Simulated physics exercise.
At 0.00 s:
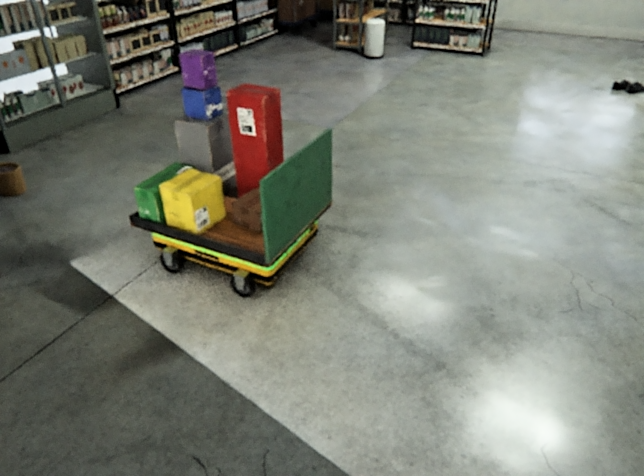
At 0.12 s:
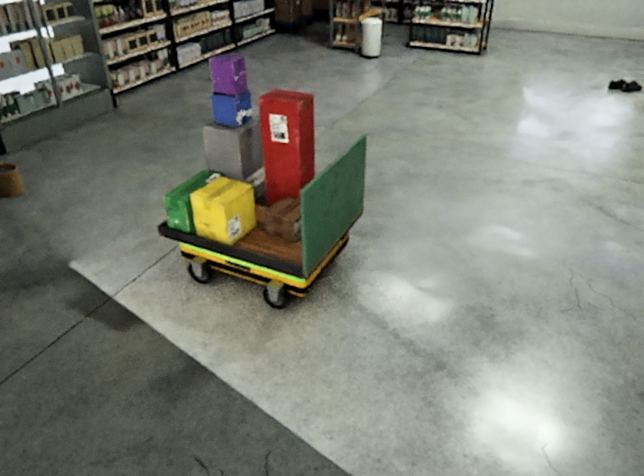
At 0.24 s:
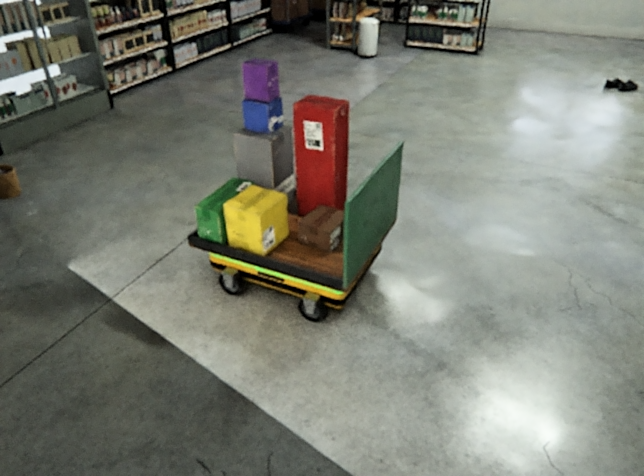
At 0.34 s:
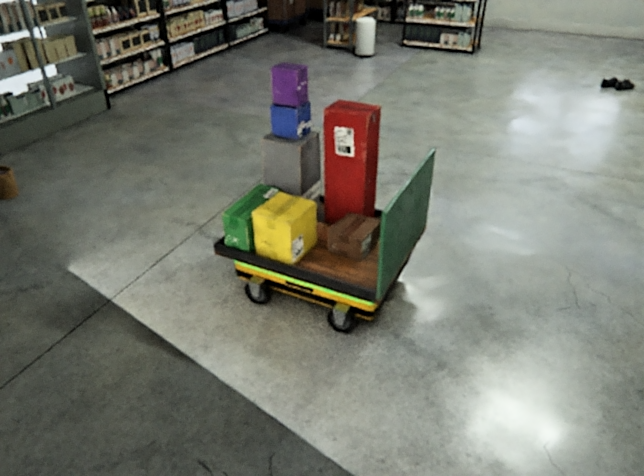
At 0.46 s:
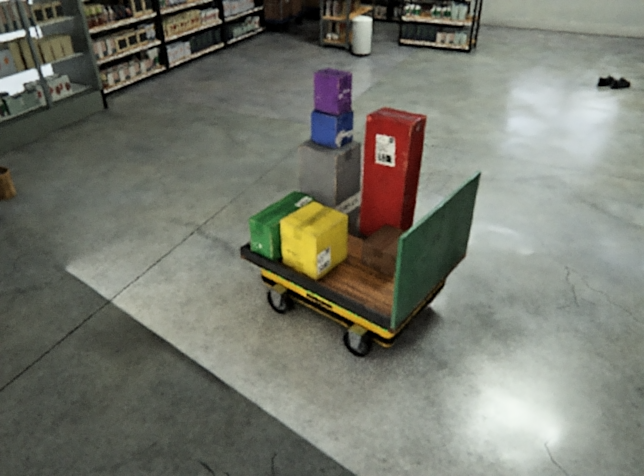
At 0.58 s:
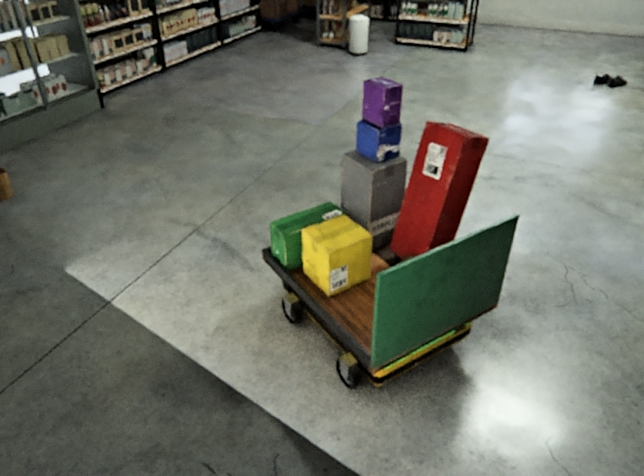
The clip opens on a cart with a green front board, carrying loose colored boxes across a concrete floor near store shelves. It rolls toward the lower right, then turns toward the viewer, and the tall red box shifts and leans right while the purple, blue and grey stack stays upright.
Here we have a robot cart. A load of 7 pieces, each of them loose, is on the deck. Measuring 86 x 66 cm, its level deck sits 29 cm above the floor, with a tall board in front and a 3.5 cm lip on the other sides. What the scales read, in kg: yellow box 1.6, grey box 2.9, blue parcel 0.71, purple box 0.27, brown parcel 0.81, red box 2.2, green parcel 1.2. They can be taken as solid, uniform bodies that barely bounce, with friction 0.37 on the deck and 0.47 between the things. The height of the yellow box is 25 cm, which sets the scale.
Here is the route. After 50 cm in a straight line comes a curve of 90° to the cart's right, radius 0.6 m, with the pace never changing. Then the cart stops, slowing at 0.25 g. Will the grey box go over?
Yes - pretty sure it takes a spill.
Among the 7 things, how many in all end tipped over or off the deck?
The number here is 4.
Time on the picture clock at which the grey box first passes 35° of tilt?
Near 0.9 s.
After 0.78 s, 133 cm covered, turned 65°; blue parcel, purple box and red box now off the deck; grey box 14° off upright near (432, 238); brown parcel moved 23 cm.
After 1.08 s, 183 cm covered, turned 90°; grey box now off the deck; brown parcel moved 22 cm; yellow box moved 17 cm.
After 1.48 s, 226 cm covered, turned 90°; brown parcel moved 22 cm; yellow box moved 17 cm; green parcel moved 4 cm.
In the end (2.2 s), off the deck and tipped over, grey box, blue parcel, purple box and red box; not toppled but over 10 cm from the start, yellow box and brown parcel; the last one under 10 cm from the start.
